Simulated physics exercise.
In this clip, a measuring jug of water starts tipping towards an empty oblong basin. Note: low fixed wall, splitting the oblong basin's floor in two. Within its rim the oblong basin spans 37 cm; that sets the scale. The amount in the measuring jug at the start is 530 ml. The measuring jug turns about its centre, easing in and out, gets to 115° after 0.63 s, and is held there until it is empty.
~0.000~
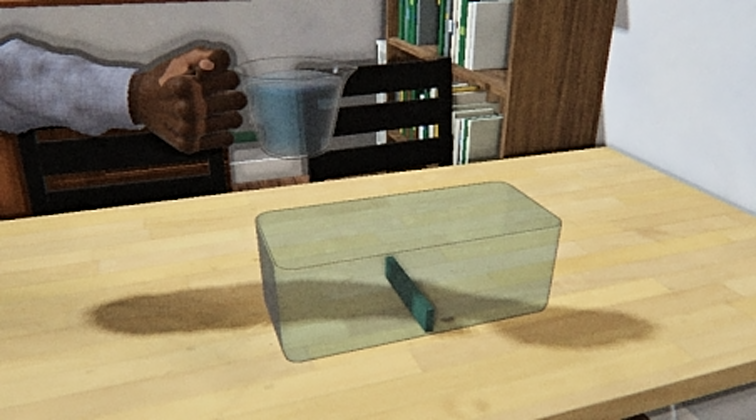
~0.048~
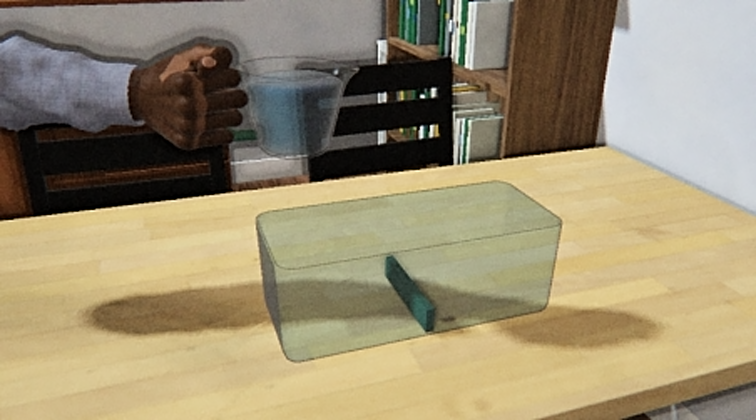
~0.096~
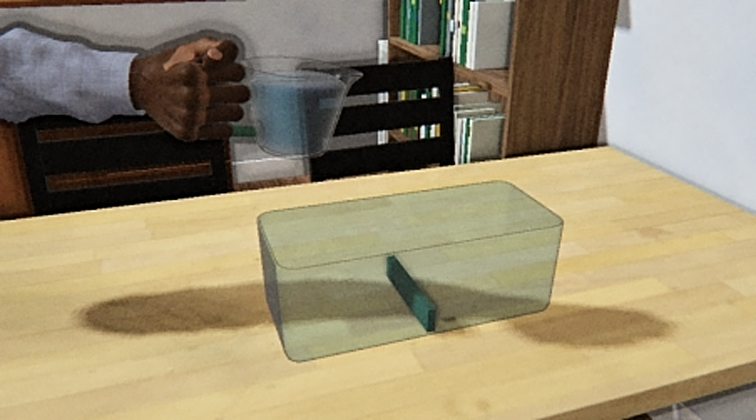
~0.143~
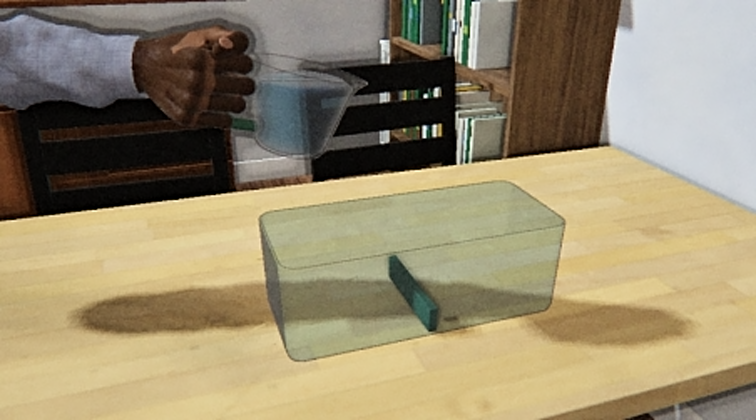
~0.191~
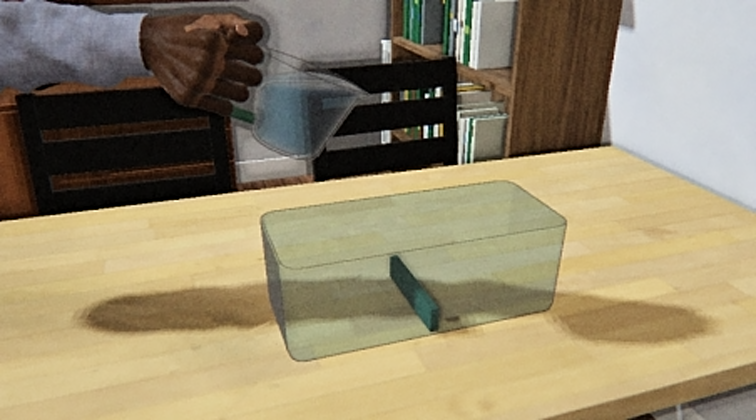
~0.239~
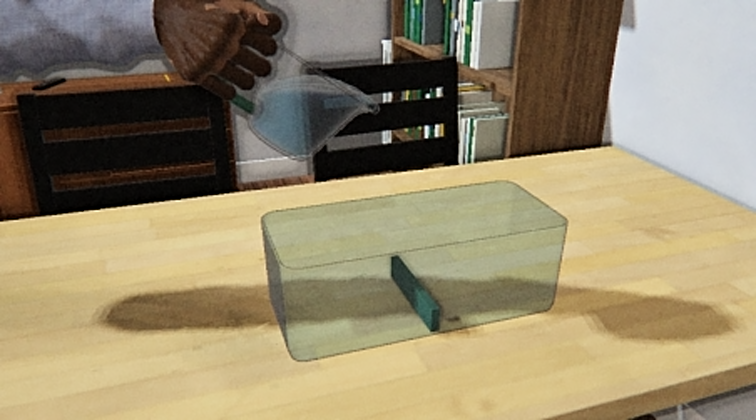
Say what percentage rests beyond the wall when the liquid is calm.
Roughly 29 per cent rests beyond the wall.
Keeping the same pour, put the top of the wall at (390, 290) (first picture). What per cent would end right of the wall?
That would be about 50 in a hundred, I'd say.
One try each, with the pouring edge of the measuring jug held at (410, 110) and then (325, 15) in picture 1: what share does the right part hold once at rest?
In turn about 75 and 10 per cent.
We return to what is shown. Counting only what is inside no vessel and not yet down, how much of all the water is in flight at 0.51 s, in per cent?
Share: Roughly 36 per cent.
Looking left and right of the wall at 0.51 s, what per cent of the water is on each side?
24 per cent left and 16 right, roughly.
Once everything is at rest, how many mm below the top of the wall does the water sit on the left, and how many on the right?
I'd say some 22 mm on the left and some 28 mm on the right.
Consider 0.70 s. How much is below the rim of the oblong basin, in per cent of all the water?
About 96 %.
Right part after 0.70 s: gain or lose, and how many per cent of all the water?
Change in share is positive, near 5 percent.
By 0.51 s the tilt is 104° and 24 per cent is still to pour, 24 is left of the wall and 17 right of it.
By 0.70 s the tilt is 115° and 1 per cent is still to pour, 71 is left of the wall and 24 right of it.
By 0.91 s the tilt is 115° and 0 per cent is still to pour, 67 is left of the wall and 28 right of it.
By 1.13 s the tilt is 115° and 0 per cent is still to pour, 68 is left of the wall and 29 right of it.
At rest 68 per cent lies left of the wall, 29 right of it and 3 outside.
